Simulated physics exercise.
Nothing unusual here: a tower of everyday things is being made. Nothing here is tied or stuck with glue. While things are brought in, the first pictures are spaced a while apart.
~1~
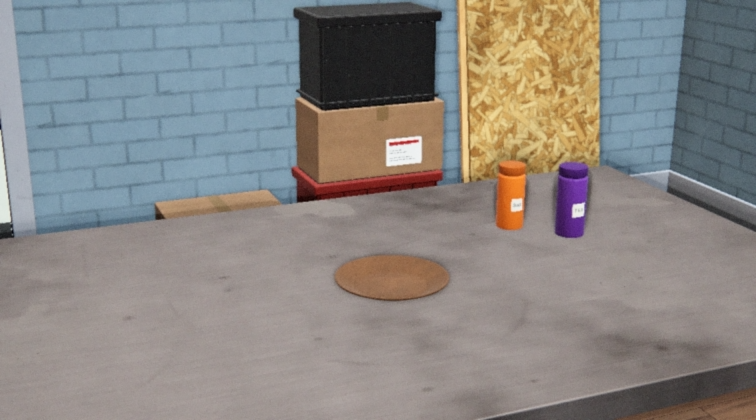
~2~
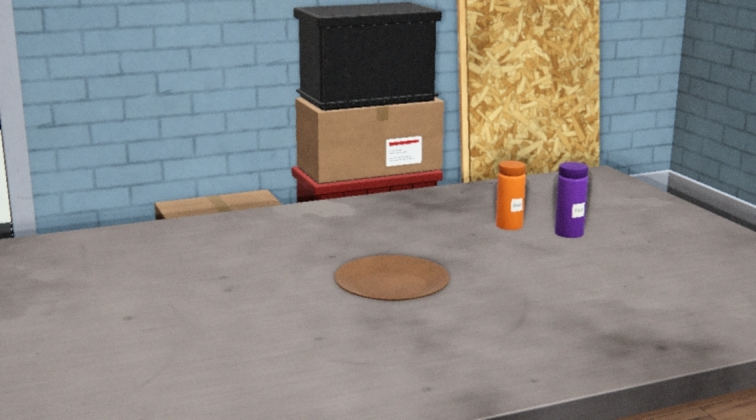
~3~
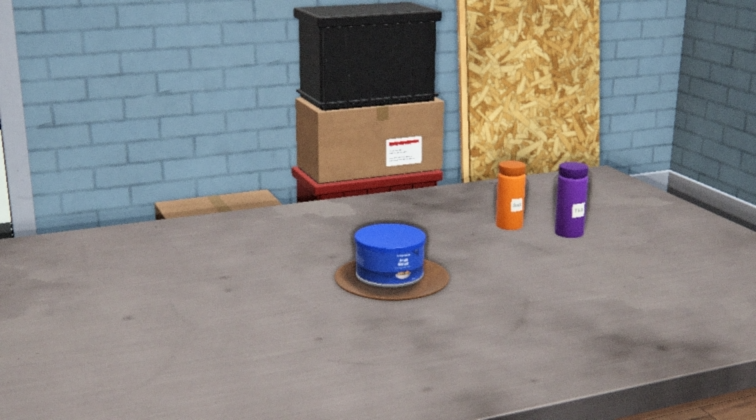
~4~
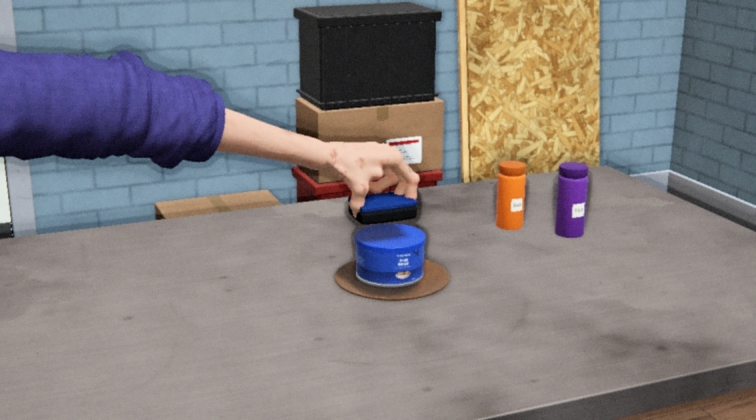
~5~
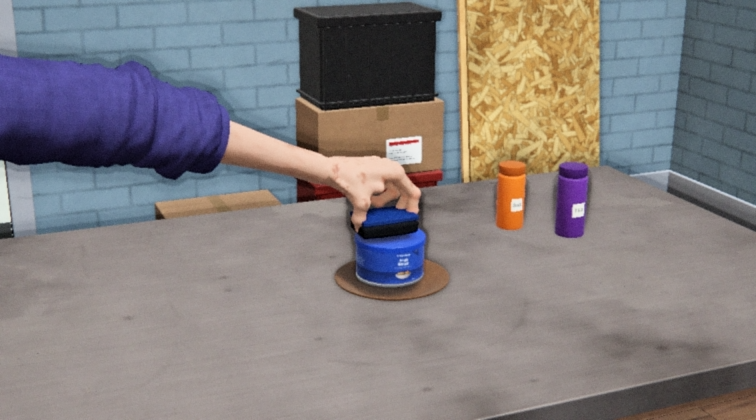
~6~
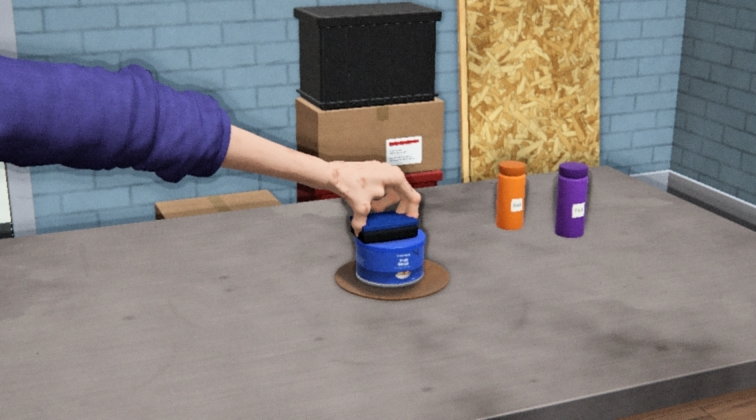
A hand in a purple sleeve reaches in from the left and lowers a black and blue sponge onto a blue tub, which has appeared on a round brown mat. Orange and purple shakers stand to the right on the grey table, with boxes and a chipboard panel behind. The still camera looks slightly down across the table towards a blue brick wall.
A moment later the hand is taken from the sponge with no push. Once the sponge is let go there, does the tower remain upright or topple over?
It remains upright.
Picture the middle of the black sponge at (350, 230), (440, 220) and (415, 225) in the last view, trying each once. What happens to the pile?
Try one: It topples; try two: It topples; try three: It stands firm.
Then, 0.50 s later than the last frame, all is still.
Then, 1.20 s later than the last frame, black sponge resting near (384, 228).
When it is over, all 5 as before. End places, in pixels of the last picture, black sponge near (384, 228). The pile stays up.
